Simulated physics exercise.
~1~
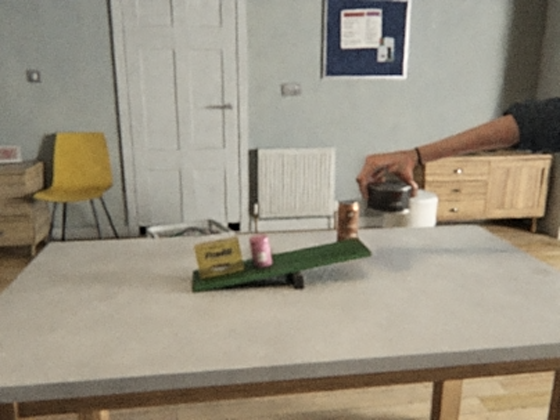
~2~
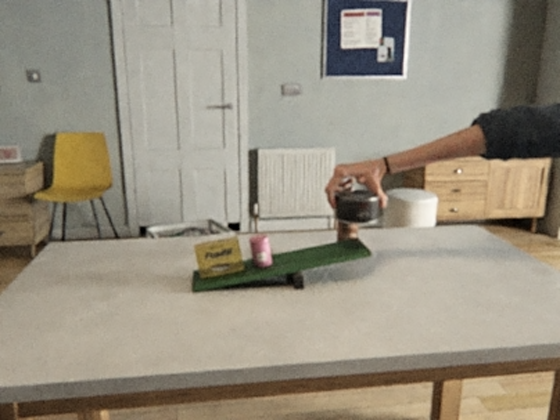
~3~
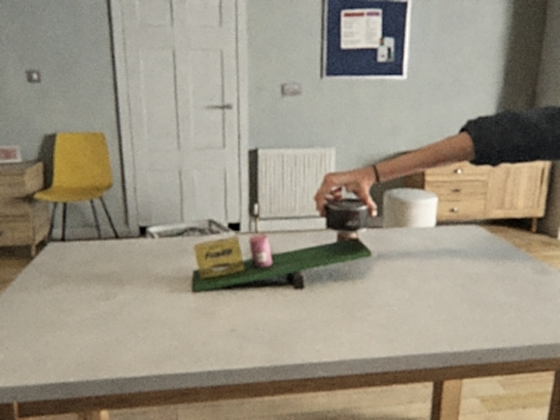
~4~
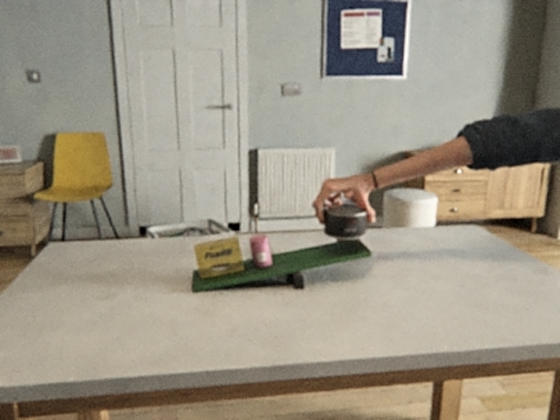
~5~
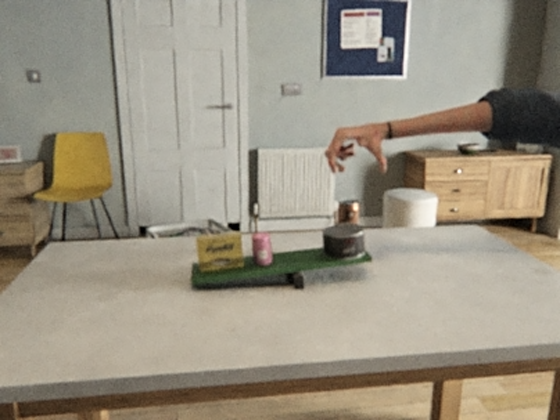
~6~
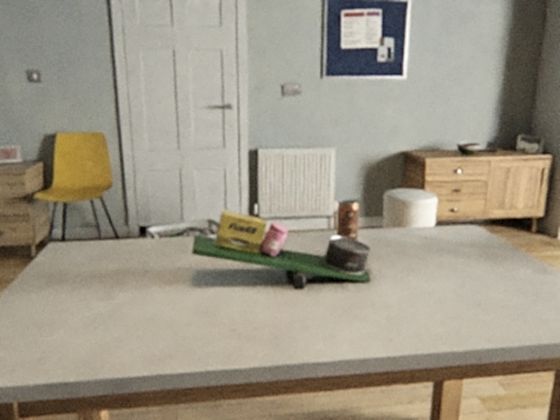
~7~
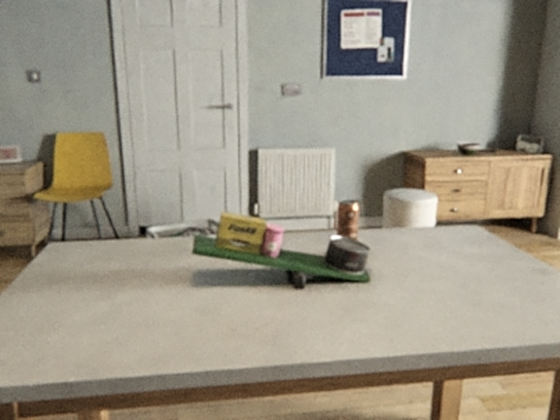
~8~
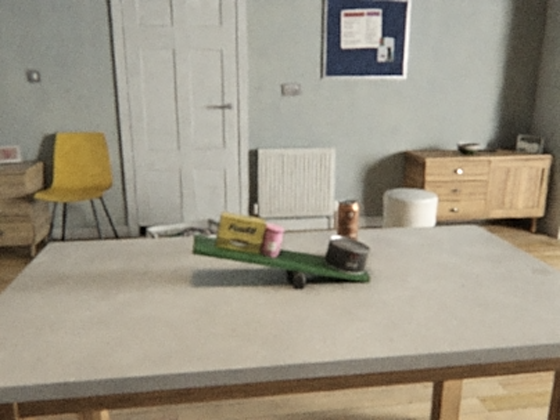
In this clip, a hand lowers a black tub onto the raised right end of a green plank holding a yellow packet and pink shaker, then lets go and withdraws. The plank tips right, the items shift slightly, and everything settles still on it, an orange can standing behind.
